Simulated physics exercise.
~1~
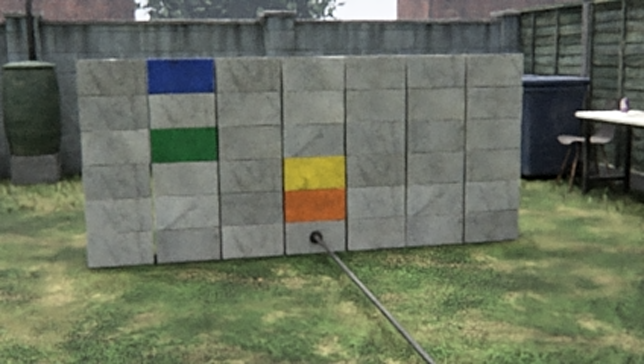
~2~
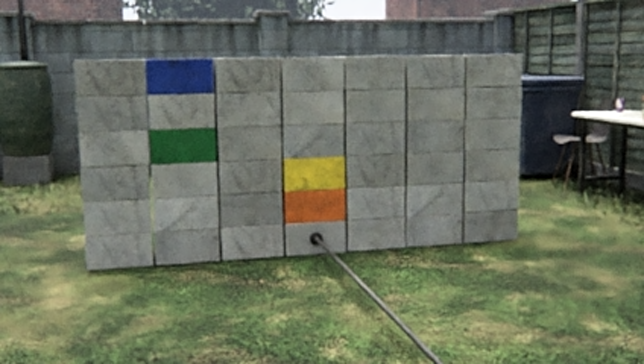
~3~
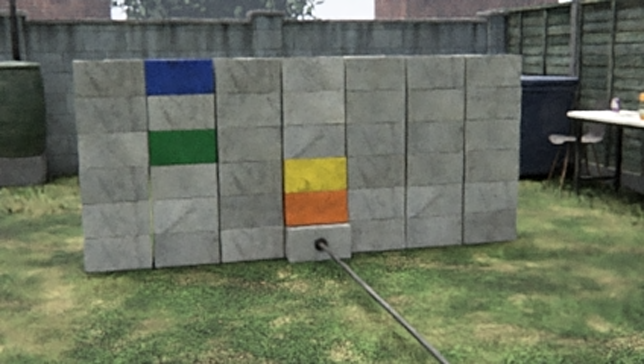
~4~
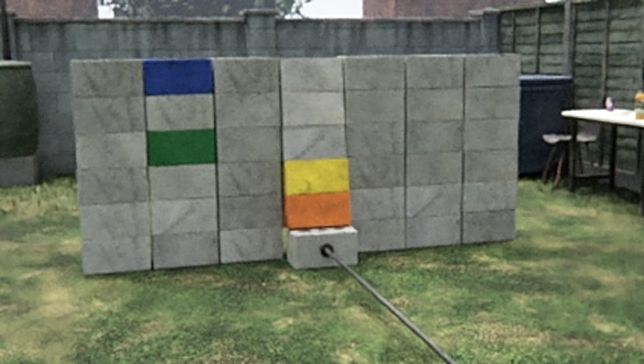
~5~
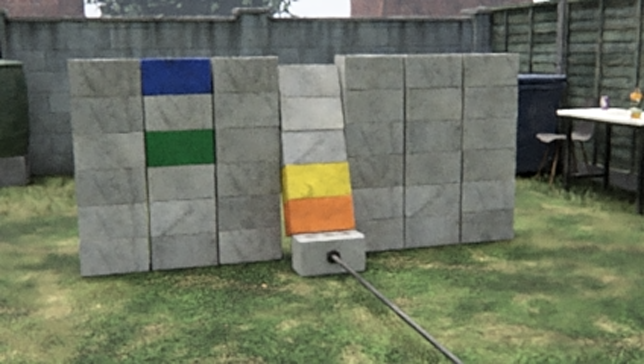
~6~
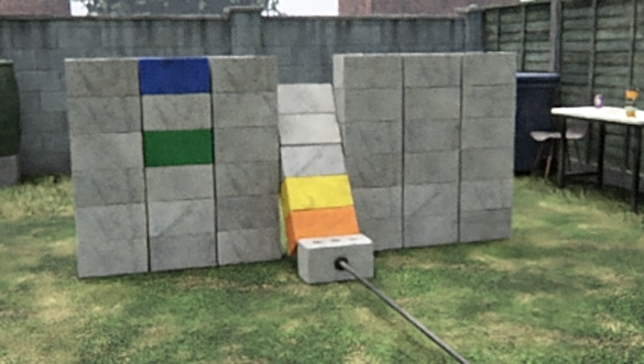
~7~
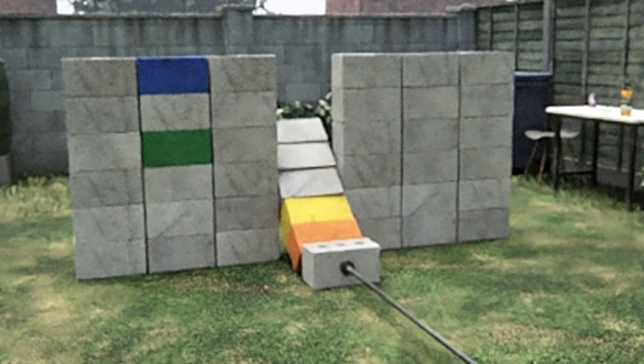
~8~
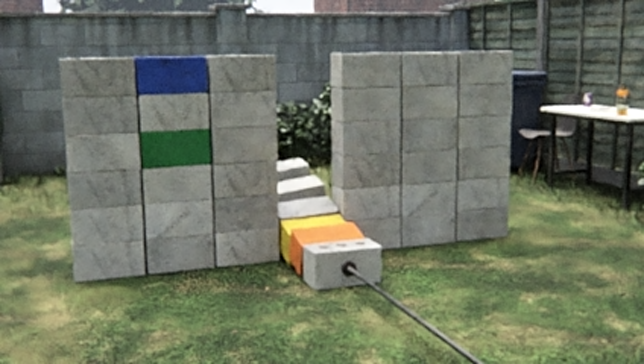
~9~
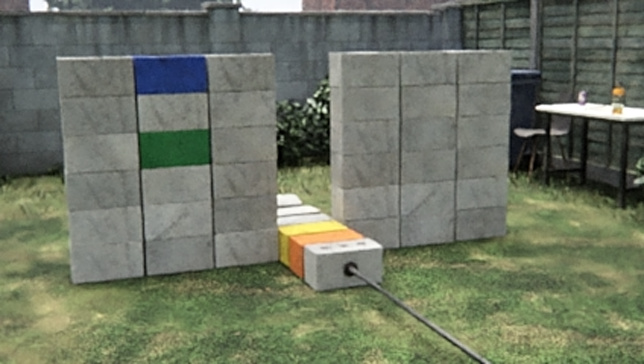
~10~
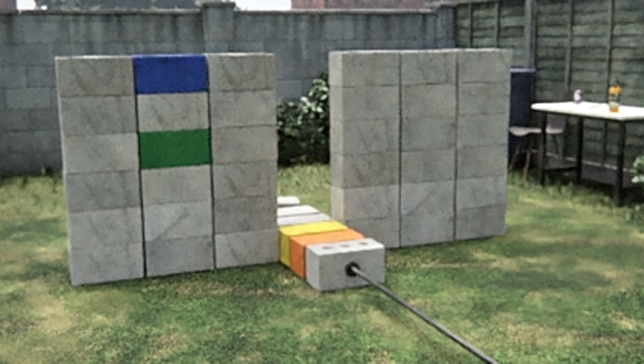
In a walled, grassy yard, a rod drew a bottom block out of a stacked concrete wall, and the column above it, with orange and yellow blocks, tipped backward and ended lying flat in the gap, while the blue and green blocks stayed put.
